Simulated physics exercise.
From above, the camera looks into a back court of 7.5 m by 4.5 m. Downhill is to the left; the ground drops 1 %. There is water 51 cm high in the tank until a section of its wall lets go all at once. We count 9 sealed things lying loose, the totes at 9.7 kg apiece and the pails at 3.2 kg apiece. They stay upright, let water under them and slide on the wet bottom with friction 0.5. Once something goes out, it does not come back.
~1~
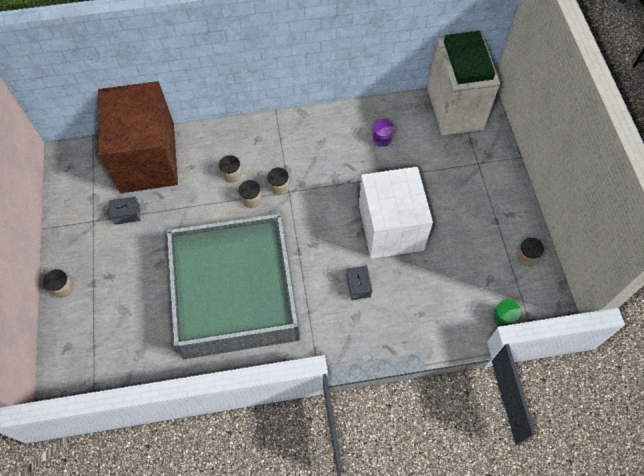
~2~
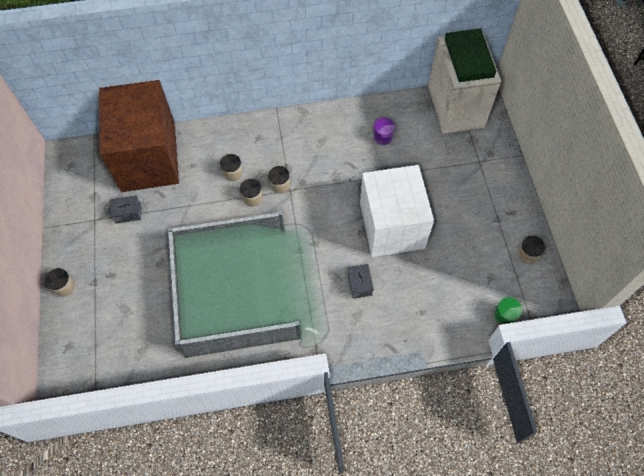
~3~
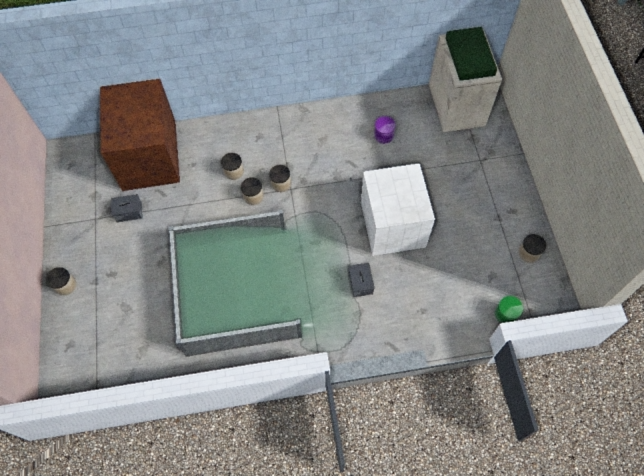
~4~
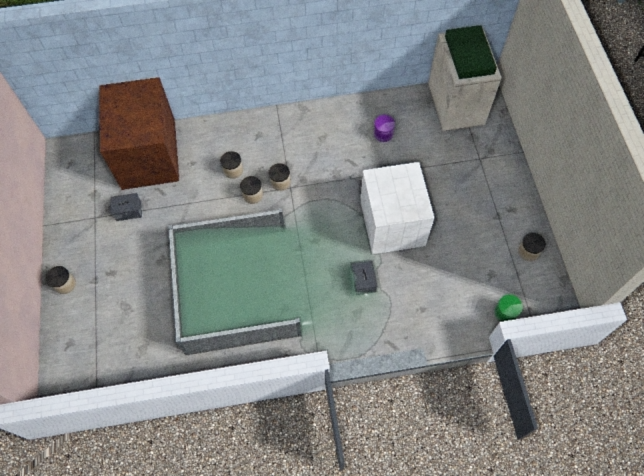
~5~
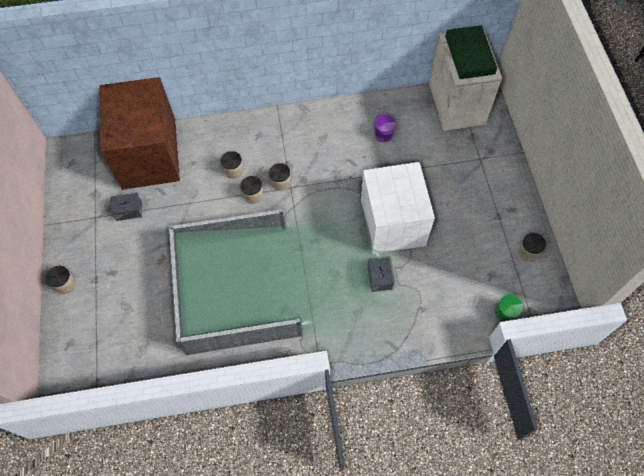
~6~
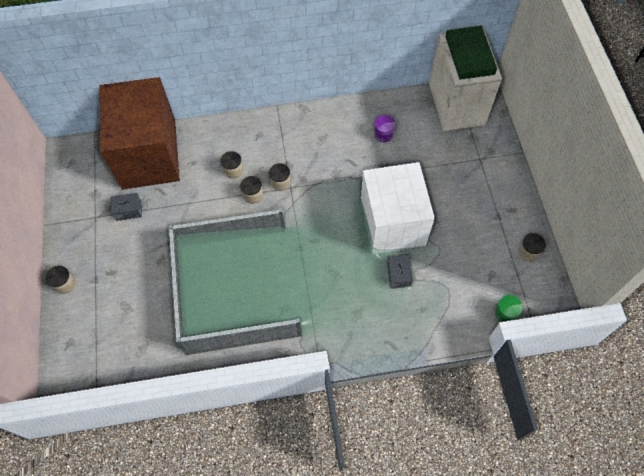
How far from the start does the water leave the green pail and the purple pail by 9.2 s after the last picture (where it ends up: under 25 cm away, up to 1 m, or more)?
Outcome: The green pail will go a long way, the purple pail will go a long way.
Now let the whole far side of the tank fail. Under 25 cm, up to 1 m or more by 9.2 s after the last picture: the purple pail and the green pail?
Purple pail: Washed well away; green pail: Washed well away.
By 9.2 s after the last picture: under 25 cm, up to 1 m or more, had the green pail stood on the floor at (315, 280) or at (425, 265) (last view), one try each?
I'd expect that it gets borne away first and gets borne away second.
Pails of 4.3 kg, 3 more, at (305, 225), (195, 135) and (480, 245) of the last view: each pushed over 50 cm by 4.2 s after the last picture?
In turn: Over, more, more.
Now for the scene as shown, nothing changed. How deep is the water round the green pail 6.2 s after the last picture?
Roughly 4 cm deep.
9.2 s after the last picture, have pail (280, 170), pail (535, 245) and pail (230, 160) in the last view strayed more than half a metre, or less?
In turn: Over, more, more.
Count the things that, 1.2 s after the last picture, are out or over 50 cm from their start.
The count is 2.
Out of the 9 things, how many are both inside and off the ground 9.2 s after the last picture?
I'd say 4 of them.
Then, 1.2 s after the last picture the green pail is near (577, 295), 0.9 m from its start, afloat; the purple pail is near (400, 104), 0.4 m from its start, aground; 0 of 9 are out; 2 afloat.
Then, 3.8 s after the last picture the green pail is near (484, 206), 1.5 m from its start, afloat; the purple pail is near (417, 146), 0.6 m from its start, afloat; 0 of 9 are out; 3 afloat.
Then, 6.2 s after the last picture the green pail is near (449, 181), 2.1 m from its start, afloat; the purple pail is near (298, 200), 1.9 m from its start, afloat; 0 of 9 are out; 6 afloat.
Then, 9.2 s after the last picture the green pail is near (415, 169), 2.5 m from its start, aground; the purple pail is near (207, 211), 3.1 m from its start, afloat; 0 of 9 are out; 4 afloat.
